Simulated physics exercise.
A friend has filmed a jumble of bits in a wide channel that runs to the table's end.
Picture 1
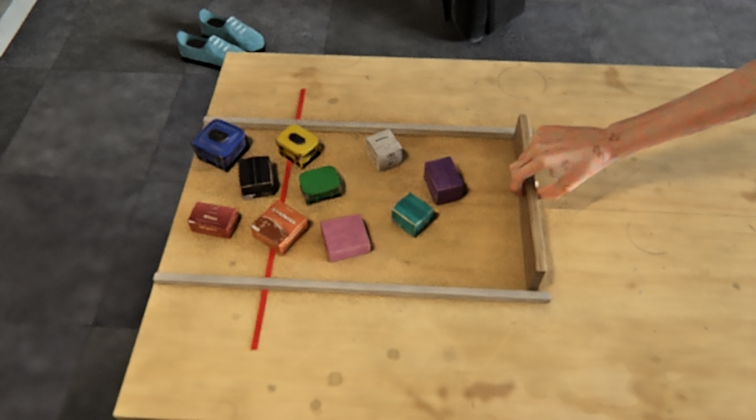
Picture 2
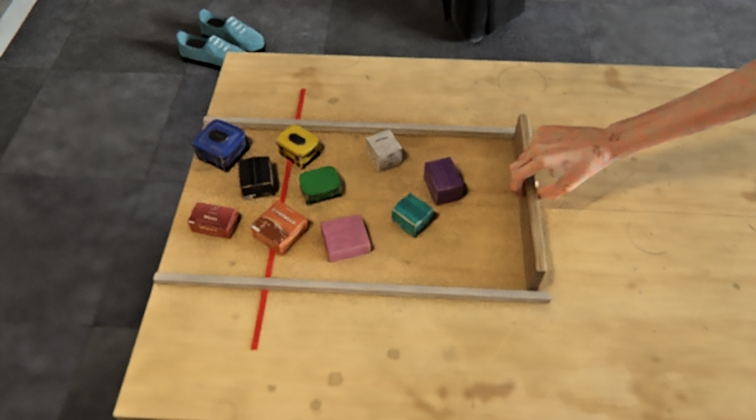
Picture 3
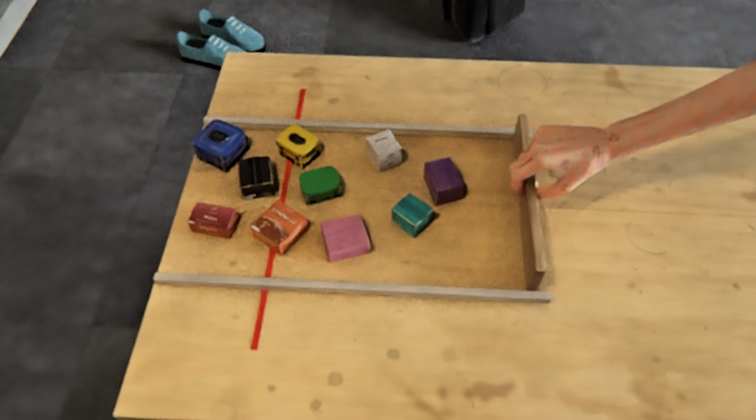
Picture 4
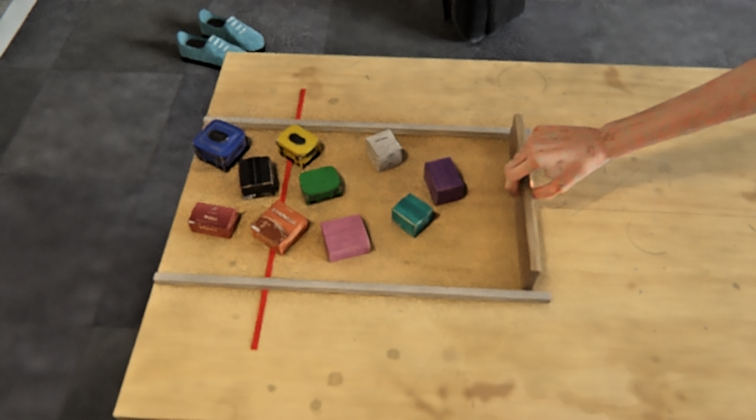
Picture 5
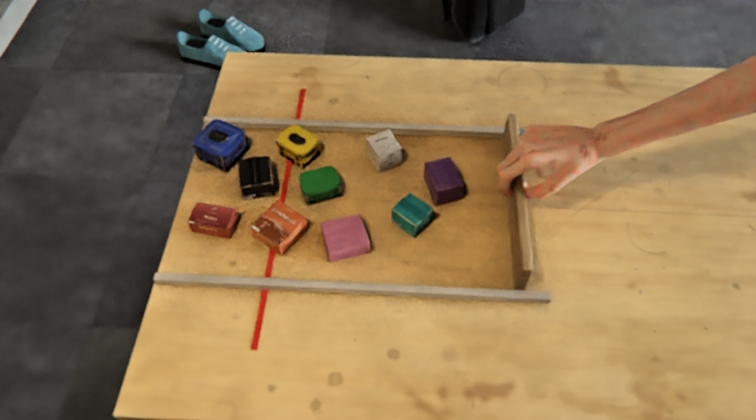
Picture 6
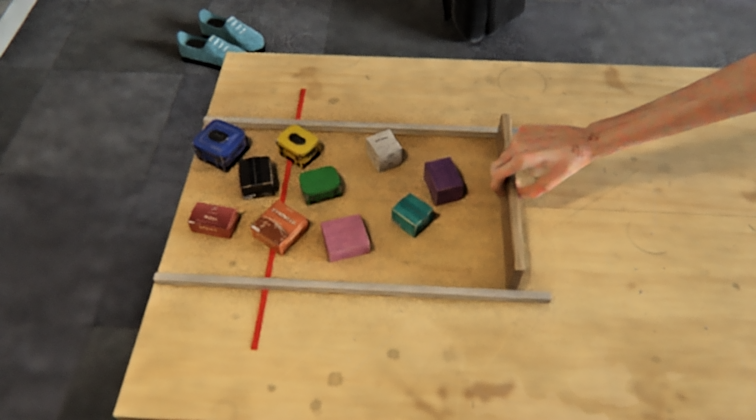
A hand slides a wooden board slightly left between two rails on a table, while the scattered colourful boxes stay still.
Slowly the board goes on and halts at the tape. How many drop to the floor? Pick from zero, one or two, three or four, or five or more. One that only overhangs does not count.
The number that fall off is zero.
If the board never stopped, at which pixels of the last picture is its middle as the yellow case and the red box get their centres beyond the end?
Its middle is around (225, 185) and around (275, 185).
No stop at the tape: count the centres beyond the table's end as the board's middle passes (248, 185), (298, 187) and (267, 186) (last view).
Place by place, 3, 0 and 2.
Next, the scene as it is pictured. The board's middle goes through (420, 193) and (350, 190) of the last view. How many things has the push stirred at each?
First 2, then 5.
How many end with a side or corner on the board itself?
4 of them.
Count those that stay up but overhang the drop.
Overhanging: 2.
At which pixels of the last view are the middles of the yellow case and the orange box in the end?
The yellow case stops around (244, 150); the orange box around (219, 224).
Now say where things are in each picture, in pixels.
In the first frame, blue case (221, 145); red box (214, 220); black box (256, 177); board (527, 197); tape (283, 199).
In the second frame, red box (214, 220); turquoise box (412, 215).
In the third frame, black box (257, 178); orange box (280, 227).
In the fourth frame, blue case (221, 145); white box (384, 151).
In the fifth frame, red box (214, 220); purple block (443, 181).
In the sixth frame, blue case (221, 145); red box (214, 220); black box (257, 178); board (508, 196); tape (283, 199).
Soon after, none off yet; blue case at rest near (221, 145); red box at rest near (214, 220); black box at rest near (257, 178).
At rest, the number that fall off is zero.
